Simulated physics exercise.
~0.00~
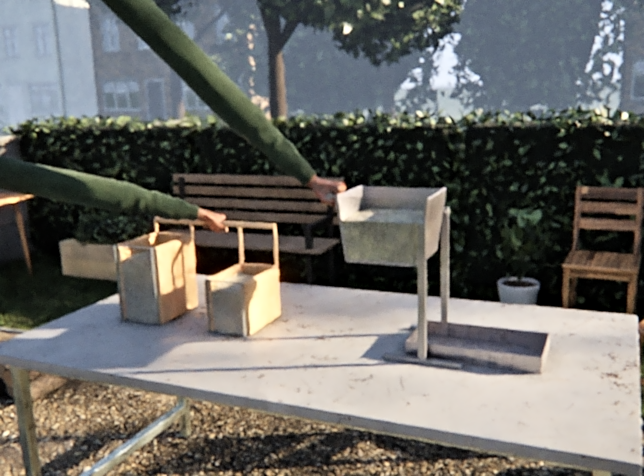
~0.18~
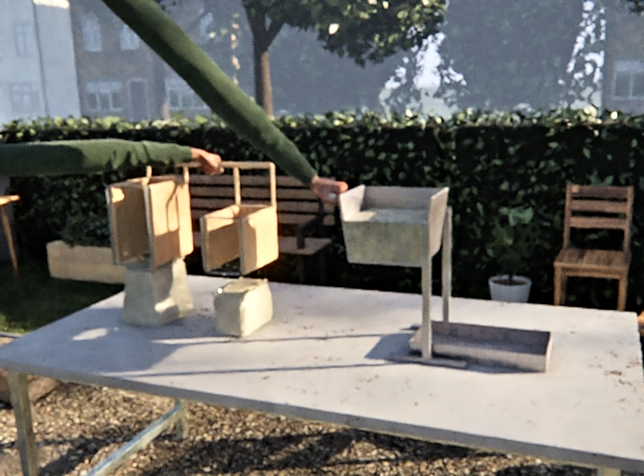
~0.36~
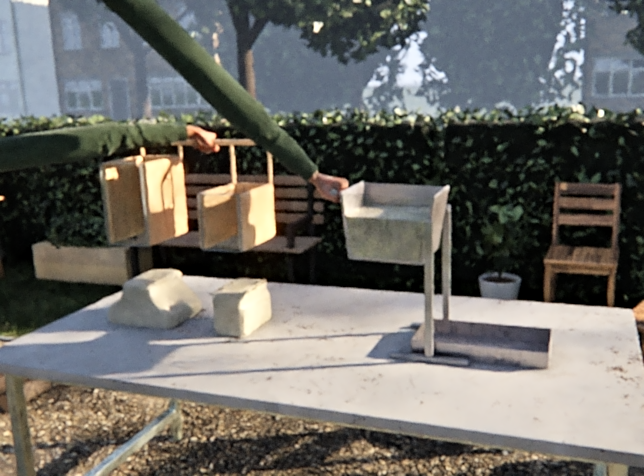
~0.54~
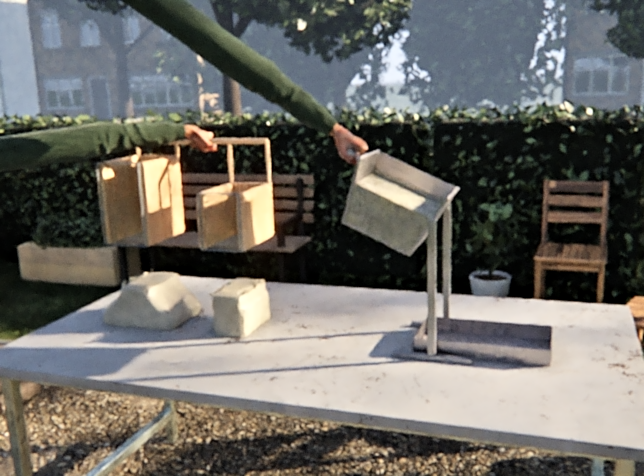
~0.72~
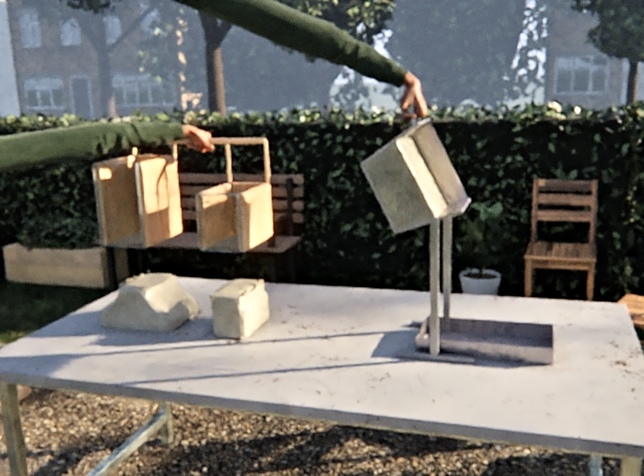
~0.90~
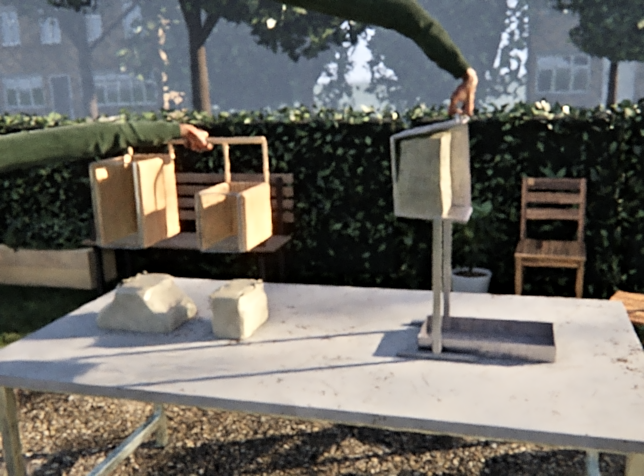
A green-sleeved arm lifts two joined wooden moulds off pale blocks on an outdoor table, the left block slumping lower while the right keeps its shape; another hand then tilts a raised grey tub steeply to the right.
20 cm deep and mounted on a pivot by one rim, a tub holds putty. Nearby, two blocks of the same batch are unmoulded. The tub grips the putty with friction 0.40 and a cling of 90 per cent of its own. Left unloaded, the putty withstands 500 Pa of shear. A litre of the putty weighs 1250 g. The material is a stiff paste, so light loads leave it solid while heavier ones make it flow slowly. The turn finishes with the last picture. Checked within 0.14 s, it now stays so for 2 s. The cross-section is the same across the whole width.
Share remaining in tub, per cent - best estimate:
Approx. 52 %.
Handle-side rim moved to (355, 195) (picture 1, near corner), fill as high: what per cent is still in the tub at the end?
Then near 100 % stays in the tub.
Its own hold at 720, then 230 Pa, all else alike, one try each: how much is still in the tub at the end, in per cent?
About 100 % first, about 40 % second.
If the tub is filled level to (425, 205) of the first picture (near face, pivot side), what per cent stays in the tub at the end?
About 40 %.
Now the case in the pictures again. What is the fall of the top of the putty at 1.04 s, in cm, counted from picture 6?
Roughly 5 cm.
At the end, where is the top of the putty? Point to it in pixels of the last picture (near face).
Peak location: Approx. (419, 185).
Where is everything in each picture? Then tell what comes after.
The first frame shows handle-side rim at (338, 196), tilt 0 degrees; highest point of the putty at (418, 223); test blocks 24 cm, 15 cm high (left to right).
The second frame shows handle-side rim at (341, 197), tilt 0 degrees; highest point of the putty at (421, 223); test blocks 21 cm, 15 cm high (left to right).
The third frame shows handle-side rim at (343, 193), tilt 2 degrees; highest point of the putty at (347, 216); test blocks 16 cm, 15 cm high (left to right).
The fourth frame shows handle-side rim at (361, 159), tilt 25 degrees; highest point of the putty at (356, 184); test blocks 15 cm, 15 cm high (left to right).
The fifth frame shows handle-side rim at (418, 126), tilt 63 degrees; highest point of the putty at (395, 144); test blocks 15 cm, 15 cm high (left to right).
The sixth frame shows handle-side rim at (462, 125), tilt 87 degrees; highest point of the putty at (441, 137); test blocks 15 cm, 15 cm high (left to right).
By 1.04 s, the tub is at 87 degrees and holds 100 %.
By 1.21 s, the tub is at 87 degrees and holds 68 %.
By 1.38 s, the tub is at 87 degrees and holds 52 %.
By 1.55 s, the tub is at 87 degrees and holds 52 %.
By 2.90 s, at the end, the tub is at 87 degrees and holds 52 %.
